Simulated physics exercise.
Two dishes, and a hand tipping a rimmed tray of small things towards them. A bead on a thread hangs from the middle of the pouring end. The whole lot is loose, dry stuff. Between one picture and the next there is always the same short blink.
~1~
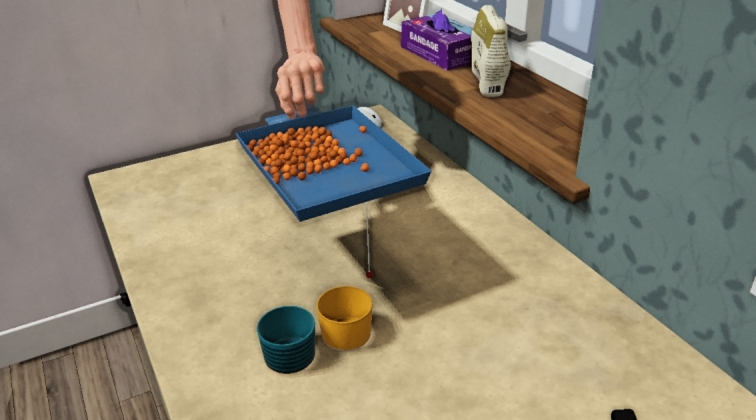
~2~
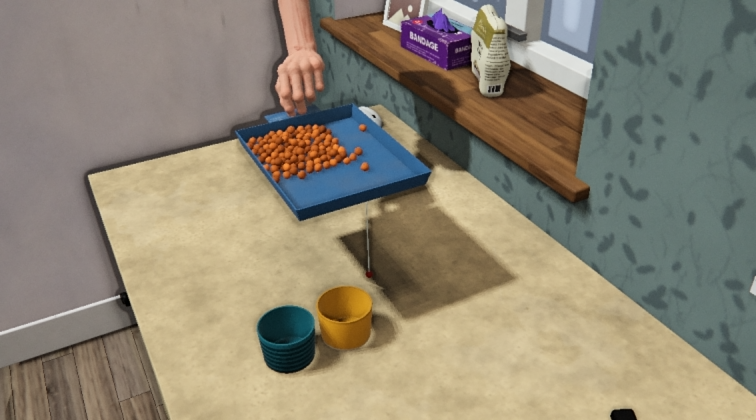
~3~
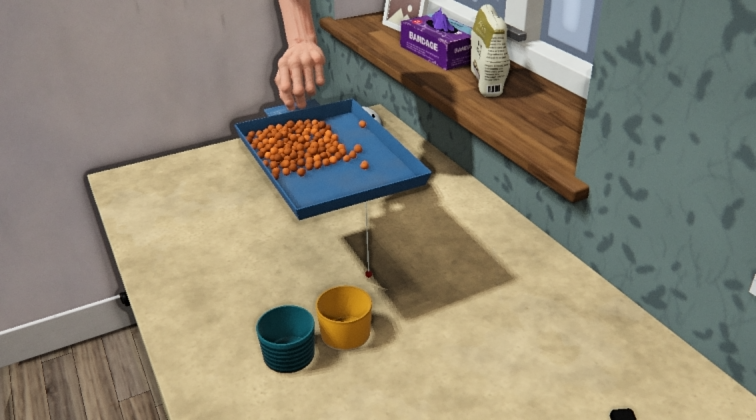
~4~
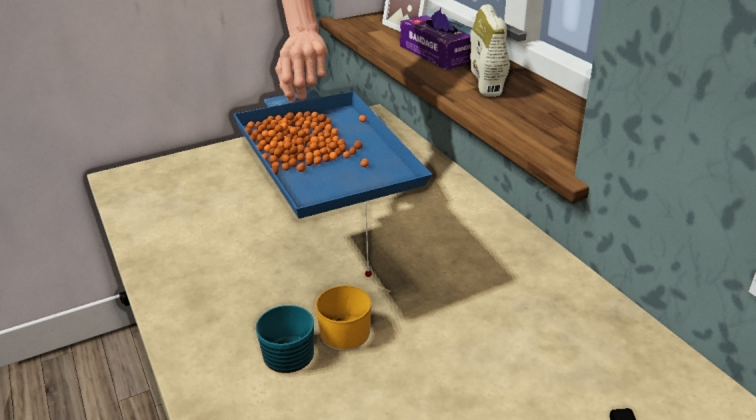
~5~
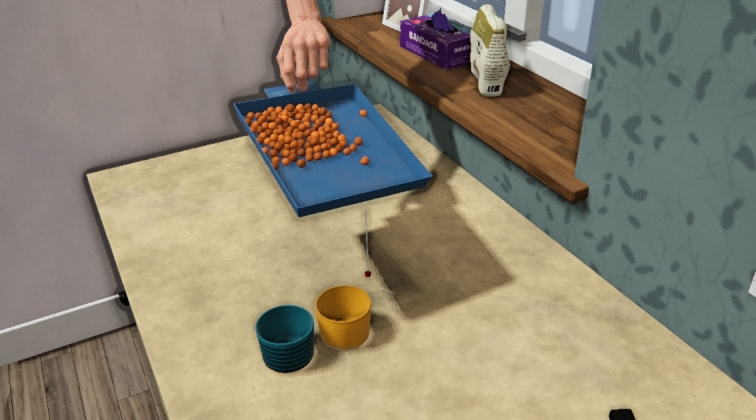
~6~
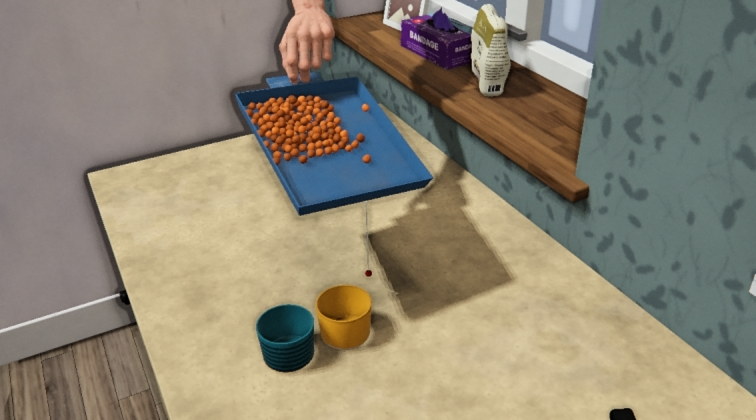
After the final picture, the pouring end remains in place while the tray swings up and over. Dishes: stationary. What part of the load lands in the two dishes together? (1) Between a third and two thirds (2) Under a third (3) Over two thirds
(2) Under a third.
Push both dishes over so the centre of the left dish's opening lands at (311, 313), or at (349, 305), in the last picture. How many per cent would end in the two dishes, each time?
The first position comes out at 0 per cent, the other at 30 per cent.
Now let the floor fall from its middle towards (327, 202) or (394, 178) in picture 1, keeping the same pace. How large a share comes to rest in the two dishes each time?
I'd put it at some 60 % and then some 0 %.
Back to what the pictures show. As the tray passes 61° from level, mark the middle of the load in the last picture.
The load is centred near (389, 179).
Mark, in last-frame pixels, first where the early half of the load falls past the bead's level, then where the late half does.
It passes near (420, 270) first and then near (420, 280).
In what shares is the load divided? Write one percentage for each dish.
Left dish 0 per cent; right dish 0 per cent.
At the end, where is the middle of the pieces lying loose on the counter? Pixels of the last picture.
Somewhere near (448, 331), I think.
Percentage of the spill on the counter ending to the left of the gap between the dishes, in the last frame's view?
Around 0 per cent, give or take.
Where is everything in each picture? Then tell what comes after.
The first frame shows corners of the pouring end at (299, 207) and (426, 170), level; middle of the load at (298, 152), coated peanuts; left dish at (298, 355); right dish at (357, 333); bead on its thread at (369, 274).
The second frame shows corners of the pouring end at (299, 207) and (426, 170), level; middle of the load at (297, 150).
The third frame shows corners of the pouring end at (299, 206) and (426, 171), tipped barely, lowest at the right corner; middle of the load at (297, 145).
The fourth frame shows corners of the pouring end at (299, 205) and (427, 173), tipped a little, lowest at the right corner; middle of the load at (297, 139).
The fifth frame shows corners of the pouring end at (300, 204) and (427, 174), tipped a little, lowest at the right corner; middle of the load at (297, 132).
The sixth frame shows corners of the pouring end at (301, 203) and (428, 176), tipped clearly, lowest at the right corner; middle of the load at (298, 125); left dish at (297, 354); right dish at (356, 332).
Soon after the last picture, tray tipped steeply; most on the tray; a small part outside both; a small part in the air.
A little later, tray tipped past a quarter turn; about two thirds on the tray; about a quarter outside both; a small part in the air.
Later still, tray tipped past a quarter turn; all outside both.
At rest, tray tipped past a quarter turn; none in the left dish; none in the right dish; all outside both.
